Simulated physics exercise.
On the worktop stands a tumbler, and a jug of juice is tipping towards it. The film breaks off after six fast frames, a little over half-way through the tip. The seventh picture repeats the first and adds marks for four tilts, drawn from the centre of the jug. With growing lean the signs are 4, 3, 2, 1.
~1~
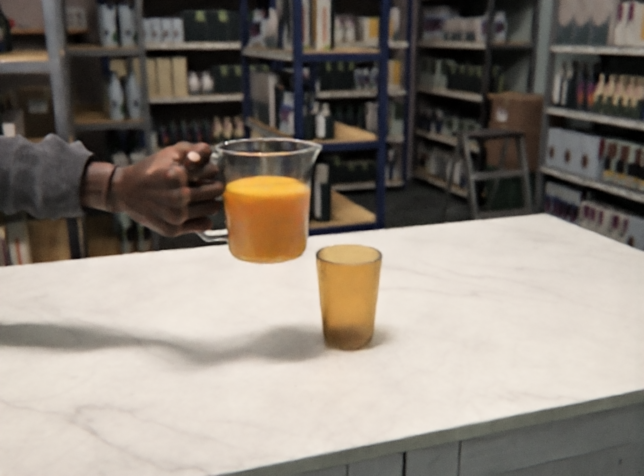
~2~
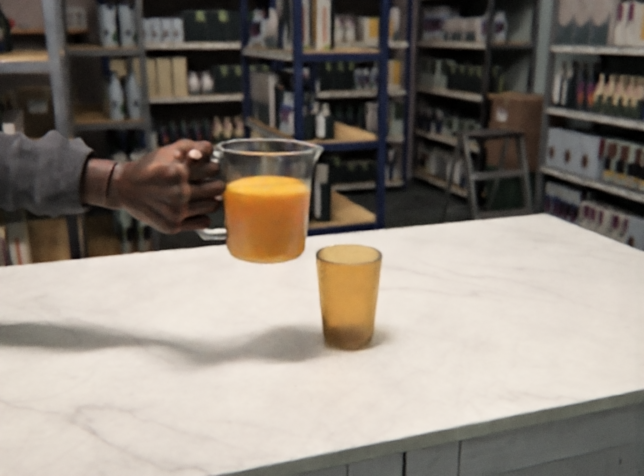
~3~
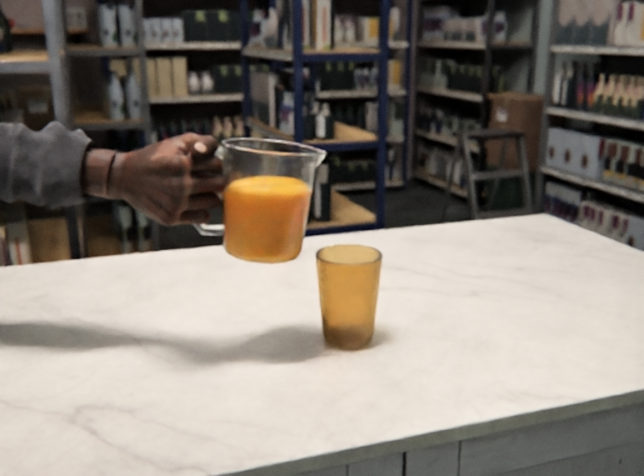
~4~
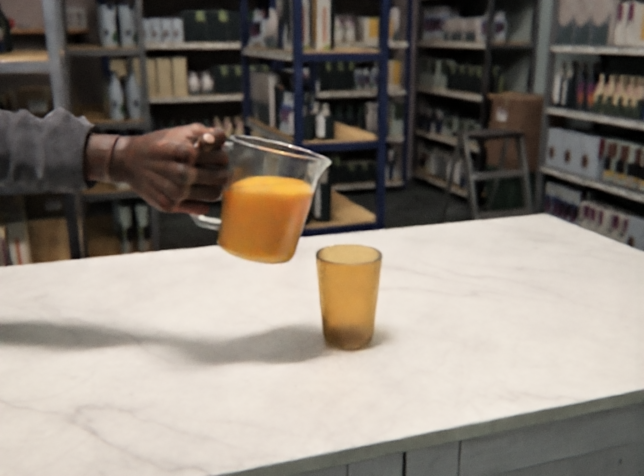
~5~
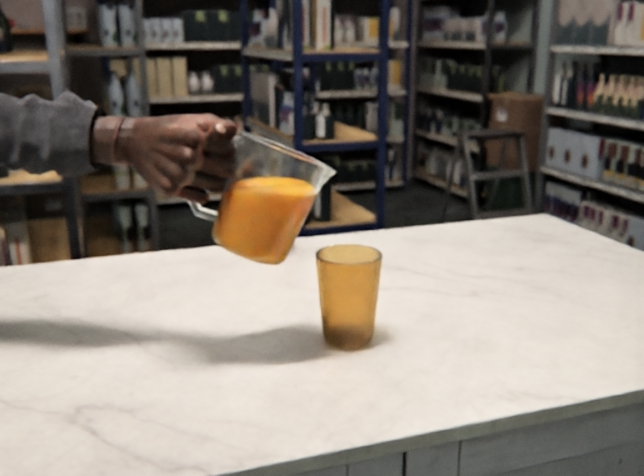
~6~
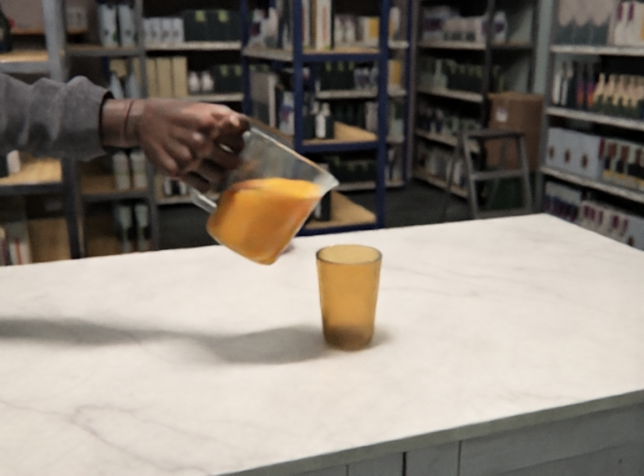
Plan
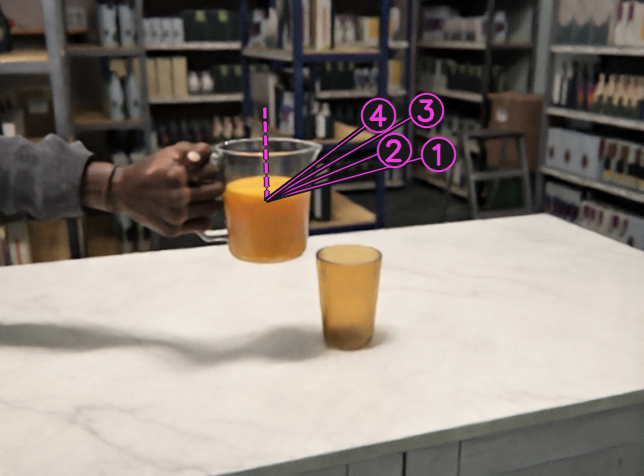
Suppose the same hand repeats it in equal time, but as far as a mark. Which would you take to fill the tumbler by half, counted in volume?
The answer is line 3.
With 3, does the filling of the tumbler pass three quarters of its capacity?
No.
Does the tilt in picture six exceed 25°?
Yes, it does.
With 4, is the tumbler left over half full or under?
Under half.
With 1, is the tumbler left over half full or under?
Over half.
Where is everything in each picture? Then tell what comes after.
Upright, lip at (320, 146); rim of the tumbler round (349, 253); nothing has left yet, in the first frame.
Upright, lip at (321, 148); nothing has left yet, in the second frame.
Tipped about 7°, lip at (325, 152); nothing has left yet, in the third frame.
Tipped about 14°, lip at (330, 160); nothing has left yet, in the fourth frame.
Tipped about 23°, lip at (334, 171); nothing has left yet, in the fifth frame.
Tipped about 33°, lip at (337, 182); nothing has left yet, in the sixth frame.
In magenta, 1 at (421, 158); 2 at (377, 154); 3 at (410, 117); 4 at (365, 125).
Choosing 1, the tumbler ends with about 86 % of what it can hold; 7 % of the juice is spilt.
Choosing 2, the tumbler ends with about 72 % of what it can hold.
Choosing 3, the tumbler ends with about 51 % of what it can hold.
Choosing 4, the tumbler ends with about 29 % of what it can hold.
